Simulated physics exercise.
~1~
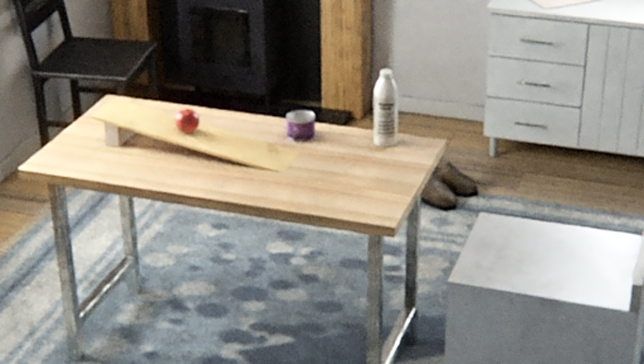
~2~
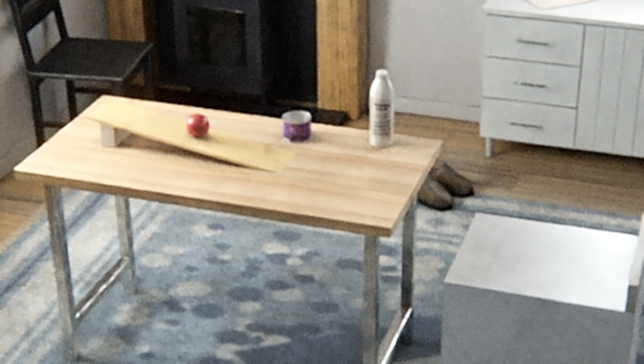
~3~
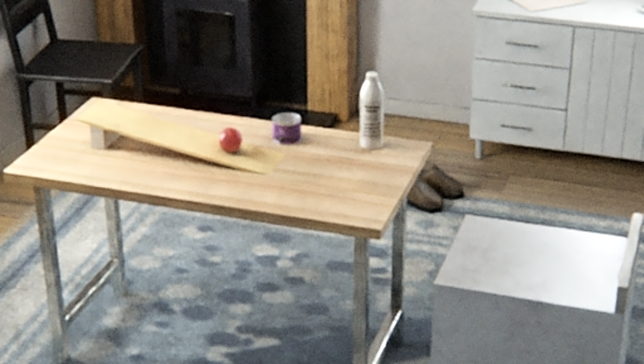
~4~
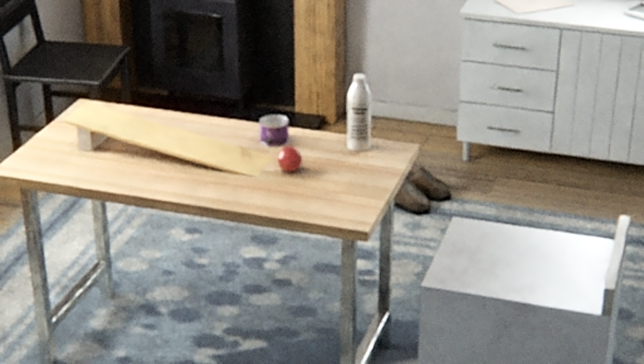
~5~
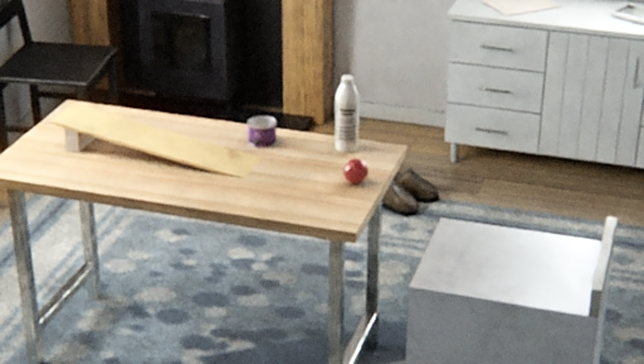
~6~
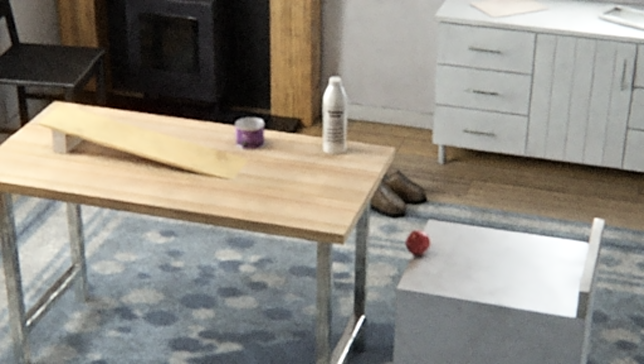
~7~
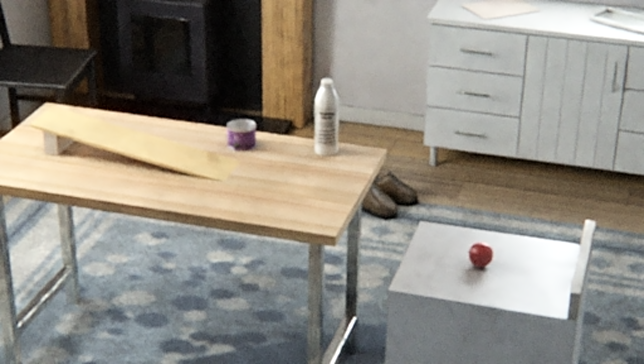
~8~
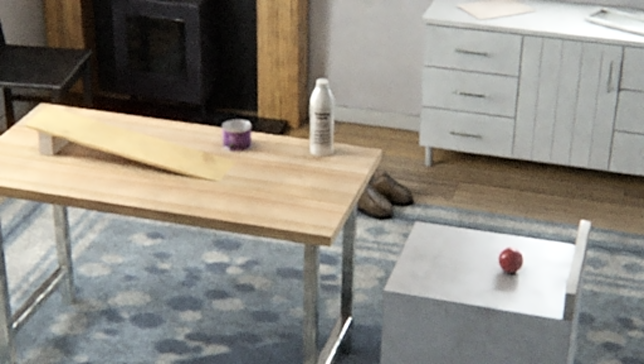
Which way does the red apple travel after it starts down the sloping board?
The red apple travels to the right, along the table and across the gap onto the lower top.
